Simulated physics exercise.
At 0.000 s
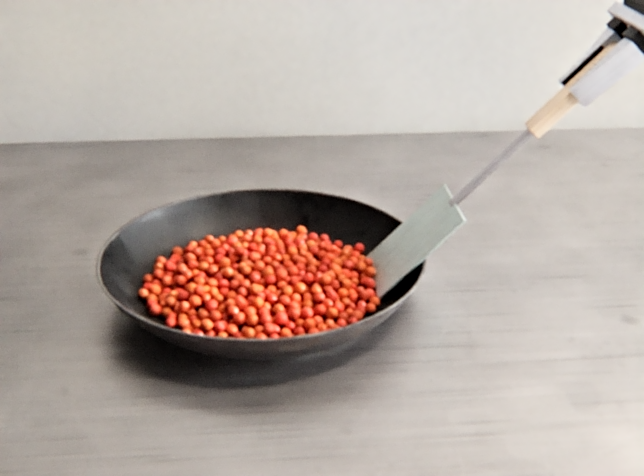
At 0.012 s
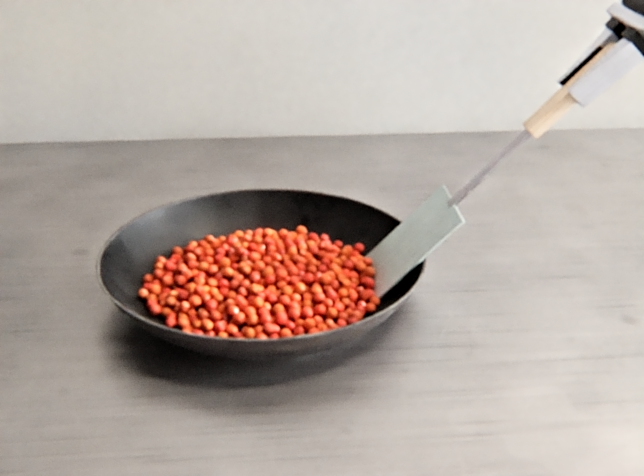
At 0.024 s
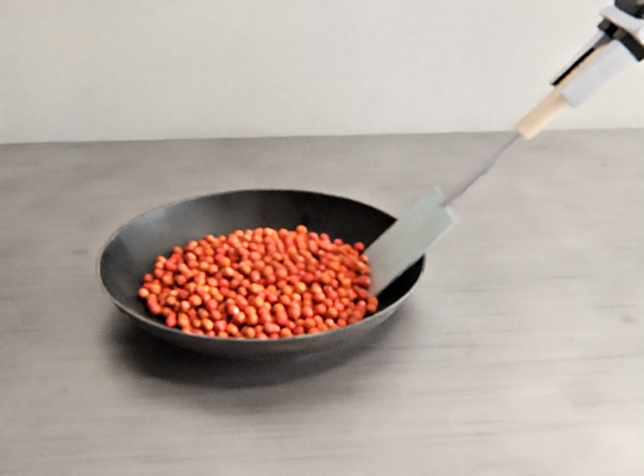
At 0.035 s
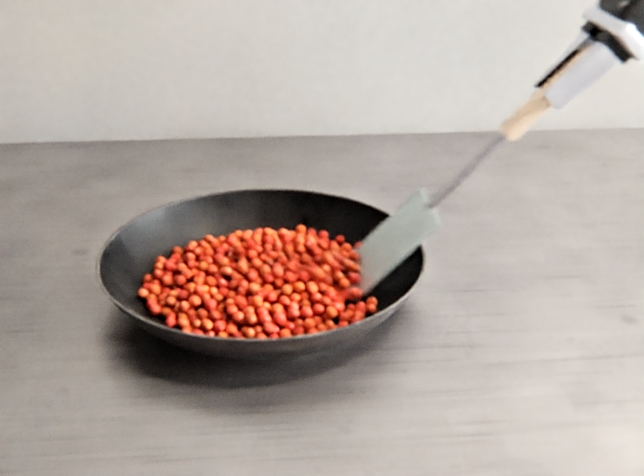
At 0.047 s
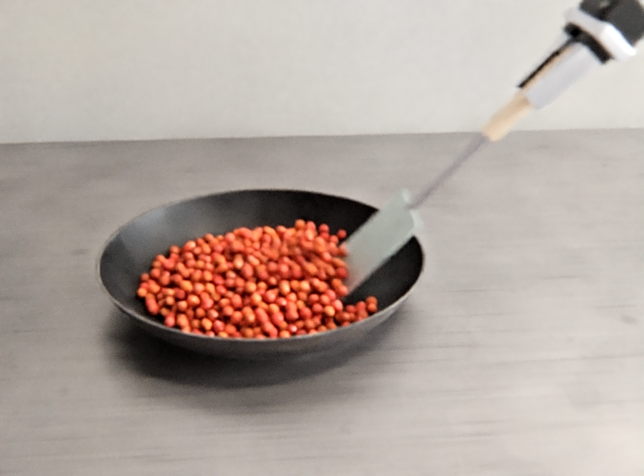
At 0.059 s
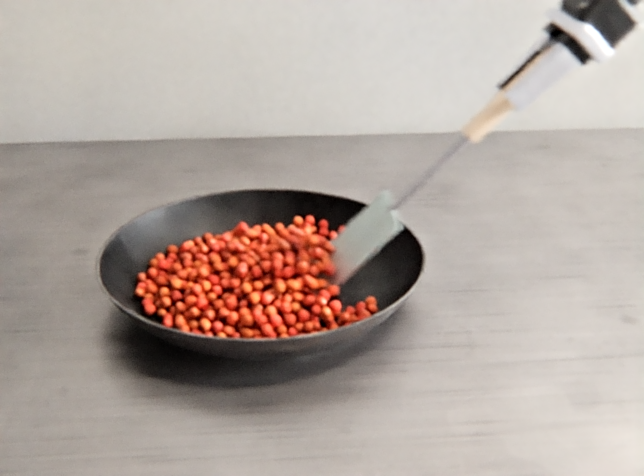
A spatula held by a robot arm pushes red beads leftward in a black frying pan.
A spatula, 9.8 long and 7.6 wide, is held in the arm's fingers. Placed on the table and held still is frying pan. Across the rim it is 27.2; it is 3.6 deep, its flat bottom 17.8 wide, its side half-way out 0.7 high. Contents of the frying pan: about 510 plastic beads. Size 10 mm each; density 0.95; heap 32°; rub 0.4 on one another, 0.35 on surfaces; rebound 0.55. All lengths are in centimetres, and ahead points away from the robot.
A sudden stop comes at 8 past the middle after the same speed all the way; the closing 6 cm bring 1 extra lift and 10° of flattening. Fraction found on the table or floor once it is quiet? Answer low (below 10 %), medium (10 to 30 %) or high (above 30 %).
Medium.
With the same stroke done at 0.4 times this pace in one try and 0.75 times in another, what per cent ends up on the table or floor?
The two tries give roughly 0 and 5 in a hundred.
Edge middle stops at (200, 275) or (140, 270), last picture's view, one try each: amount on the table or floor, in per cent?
Respectively about 5 and 30 percent end on the table or floor.
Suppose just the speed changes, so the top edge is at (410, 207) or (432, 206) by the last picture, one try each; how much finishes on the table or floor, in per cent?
Try one roughly 10 per cent; try two roughly 0 per cent.
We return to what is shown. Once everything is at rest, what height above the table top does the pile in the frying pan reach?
Some 4.5 cm above the table.
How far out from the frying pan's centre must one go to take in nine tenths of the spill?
Some 35 cm from the centre.
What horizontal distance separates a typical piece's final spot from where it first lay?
Distance: Around 6 cm.
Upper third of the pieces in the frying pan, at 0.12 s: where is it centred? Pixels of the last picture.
I'd say close to (229, 261).
After 0.09 s, sloping 46°, highest piece 7 above the table; 509 in the frying pan.
After 0.12 s, sloping 44°, highest piece 8 above the table; 509 in the frying pan.
After 0.33 s, sloping 36°, highest piece 5 above the table; 432 in the frying pan, 71 on the table or floor, 6 on the blade or in flight.
After 1.38 s, sloping 36°, highest piece 4 above the table; 431 in the frying pan, 78 on the table or floor.
In the end, 431 in the frying pan, 78 on the table or floor. That is 15 % on the table or floor.
